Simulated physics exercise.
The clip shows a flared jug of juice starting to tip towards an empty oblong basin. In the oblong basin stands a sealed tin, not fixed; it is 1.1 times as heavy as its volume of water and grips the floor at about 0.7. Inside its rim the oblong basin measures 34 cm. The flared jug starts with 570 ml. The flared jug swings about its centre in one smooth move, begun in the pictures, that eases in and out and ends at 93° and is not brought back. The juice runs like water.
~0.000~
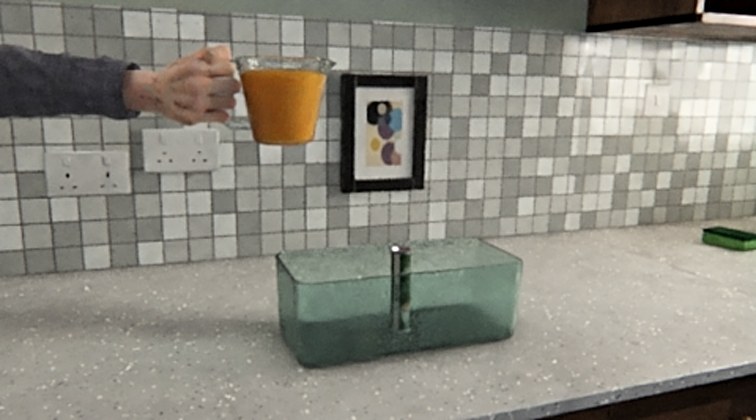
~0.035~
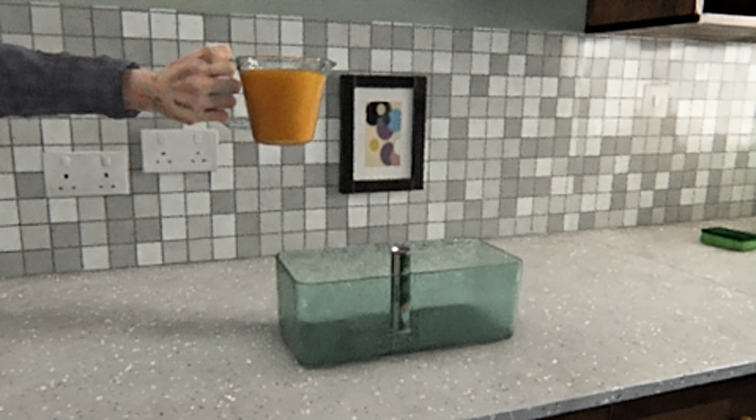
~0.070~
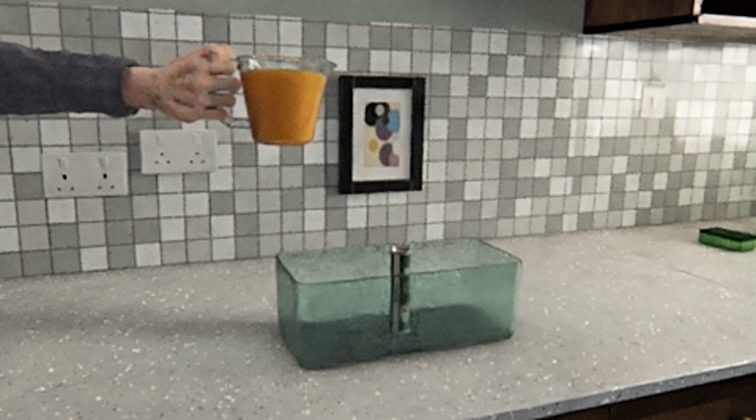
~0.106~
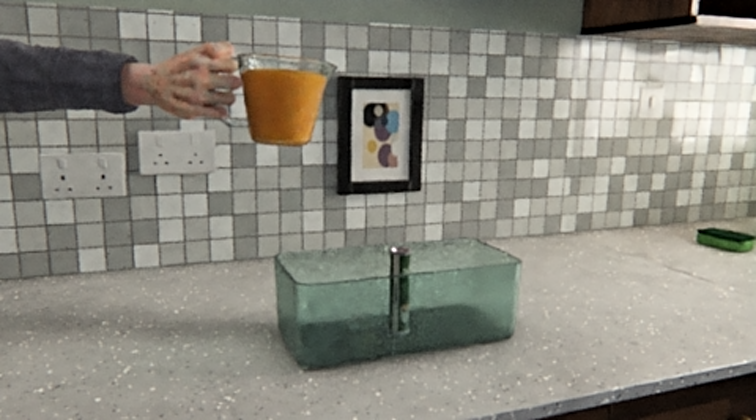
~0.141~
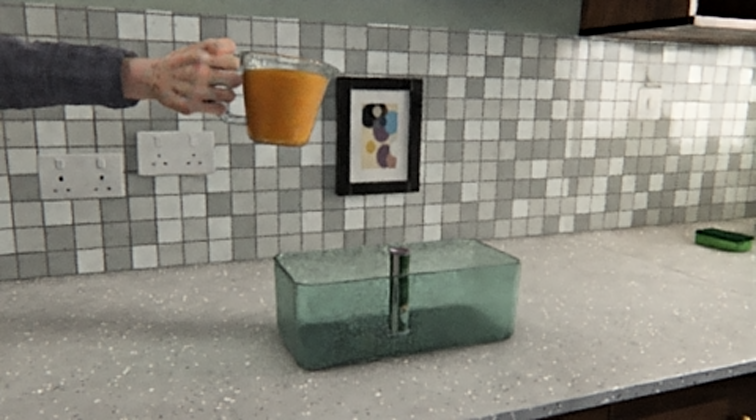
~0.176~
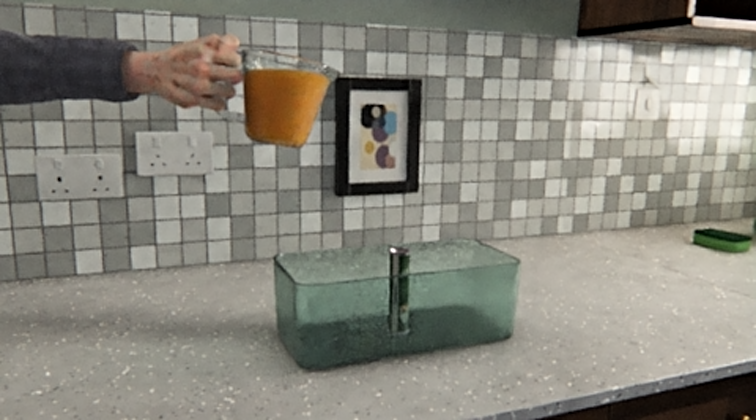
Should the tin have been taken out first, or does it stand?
The tin goes over.
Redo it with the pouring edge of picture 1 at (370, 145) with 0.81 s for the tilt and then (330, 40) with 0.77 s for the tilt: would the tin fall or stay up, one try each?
First it goes over; then it falls.
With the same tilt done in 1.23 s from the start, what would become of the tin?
Then it topples.
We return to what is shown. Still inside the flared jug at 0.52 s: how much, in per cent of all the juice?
Near 72 in a hundred.
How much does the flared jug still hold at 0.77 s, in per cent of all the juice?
Some 22 per cent.
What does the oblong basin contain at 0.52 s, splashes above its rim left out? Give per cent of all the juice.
Some 1 per cent.
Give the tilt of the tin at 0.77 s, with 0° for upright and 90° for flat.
It is at some 5°.
After 0.52 s the tilt is 66° and 72 per cent is still to pour; the tin stands where it began.
After 0.77 s the tilt is 92° and 21 per cent is still to pour; the tin stands 1 cm from where it began.
After 1.03 s the tilt is 93° and 2 per cent is still to pour; the tin leans 37°.
After 1.31 s the tilt is 93° and 0 per cent is still to pour; the tin lies on its side.
In the end the tin lies on its side.
